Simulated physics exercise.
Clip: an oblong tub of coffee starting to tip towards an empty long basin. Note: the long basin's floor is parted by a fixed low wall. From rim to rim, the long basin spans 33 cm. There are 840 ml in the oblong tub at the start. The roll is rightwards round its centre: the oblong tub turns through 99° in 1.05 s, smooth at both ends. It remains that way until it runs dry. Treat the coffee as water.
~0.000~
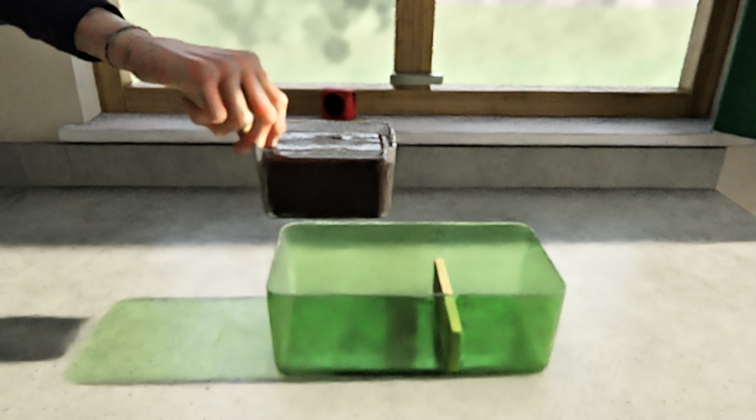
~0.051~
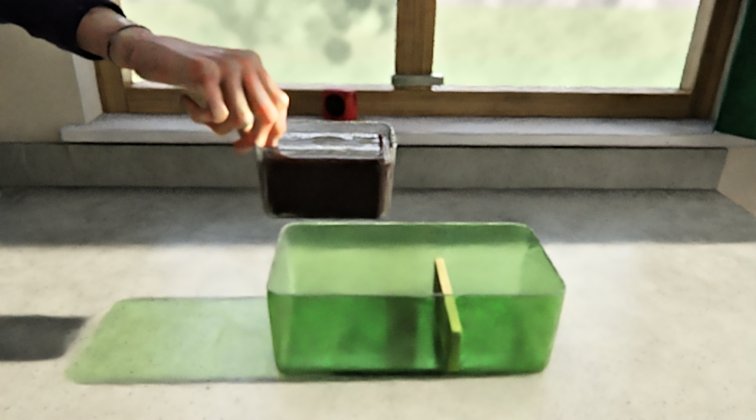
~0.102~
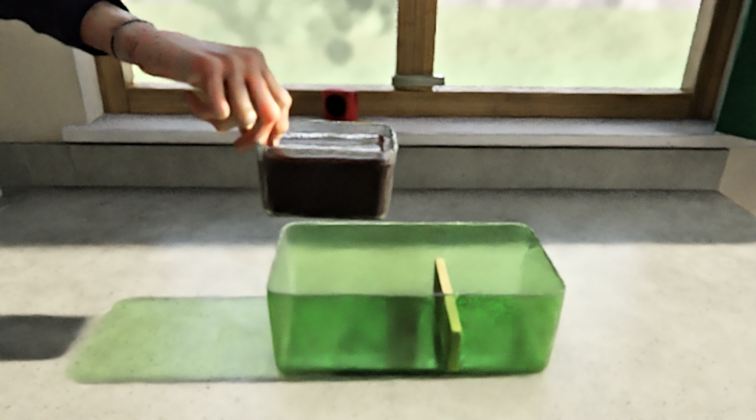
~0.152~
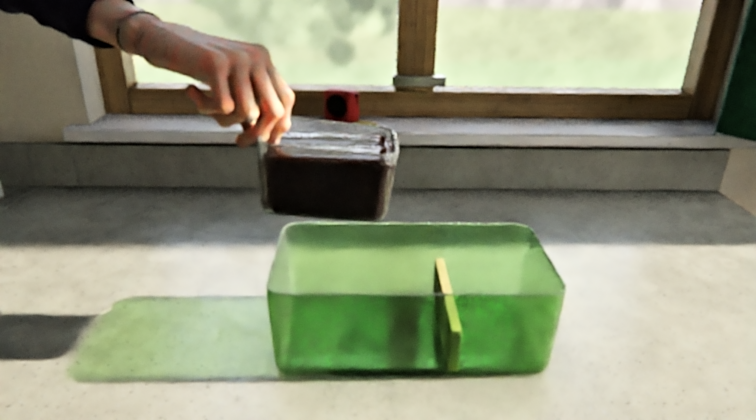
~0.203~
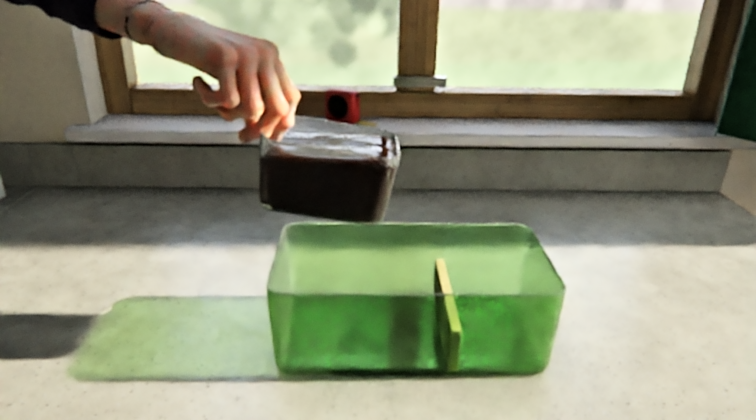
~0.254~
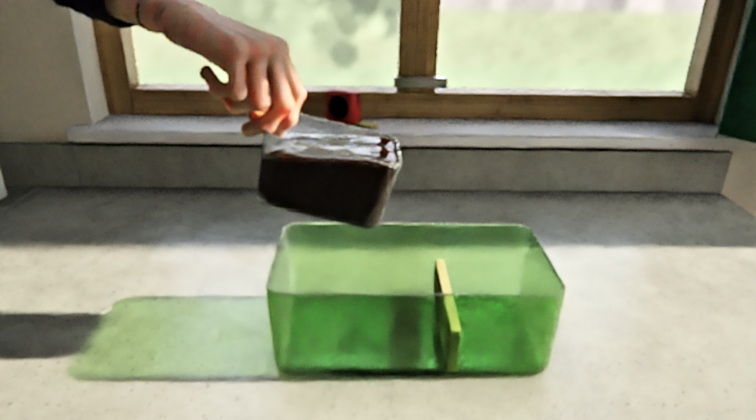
A hand held a small clear tub of dark coffee above a long, see-through green basin with a yellow divider, keeping it nearly level at first, then slowly tilted it a little to the right.
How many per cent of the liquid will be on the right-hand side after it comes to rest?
Some 43 per cent will be on the right-hand side.
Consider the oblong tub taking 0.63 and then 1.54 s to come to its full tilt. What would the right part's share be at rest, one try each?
In order, 20 and 50 per cent.
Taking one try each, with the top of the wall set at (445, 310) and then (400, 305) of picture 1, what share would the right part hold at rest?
The first gives near 50 per cent and the second near 85 per cent.
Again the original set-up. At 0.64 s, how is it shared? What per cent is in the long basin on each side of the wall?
Left roughly 7, right roughly 14.
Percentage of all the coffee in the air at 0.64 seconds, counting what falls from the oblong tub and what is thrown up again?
Some 28 per cent.
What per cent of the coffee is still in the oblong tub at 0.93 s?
Share remaining: Approx. 12 %.
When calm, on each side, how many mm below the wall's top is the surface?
44 mm left, 38 mm right.
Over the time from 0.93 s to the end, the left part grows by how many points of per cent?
Close to 14% of the whole.
After 0.64 s the tilt is 67° and 51 per cent is still to pour, 7 is left of the wall and 14 right of it.
After 0.93 s the tilt is 96° and 11 per cent is still to pour, 41 is left of the wall and 43 right of it.
After 1.23 s the tilt is 99° and 1 per cent is still to pour, 54 is left of the wall and 43 right of it.
After 1.55 s the tilt is 99° and 0 per cent is still to pour, 56 is left of the wall and 43 right of it.
In the end 56 per cent lies left of the wall, 43 right of it and 1 outside.
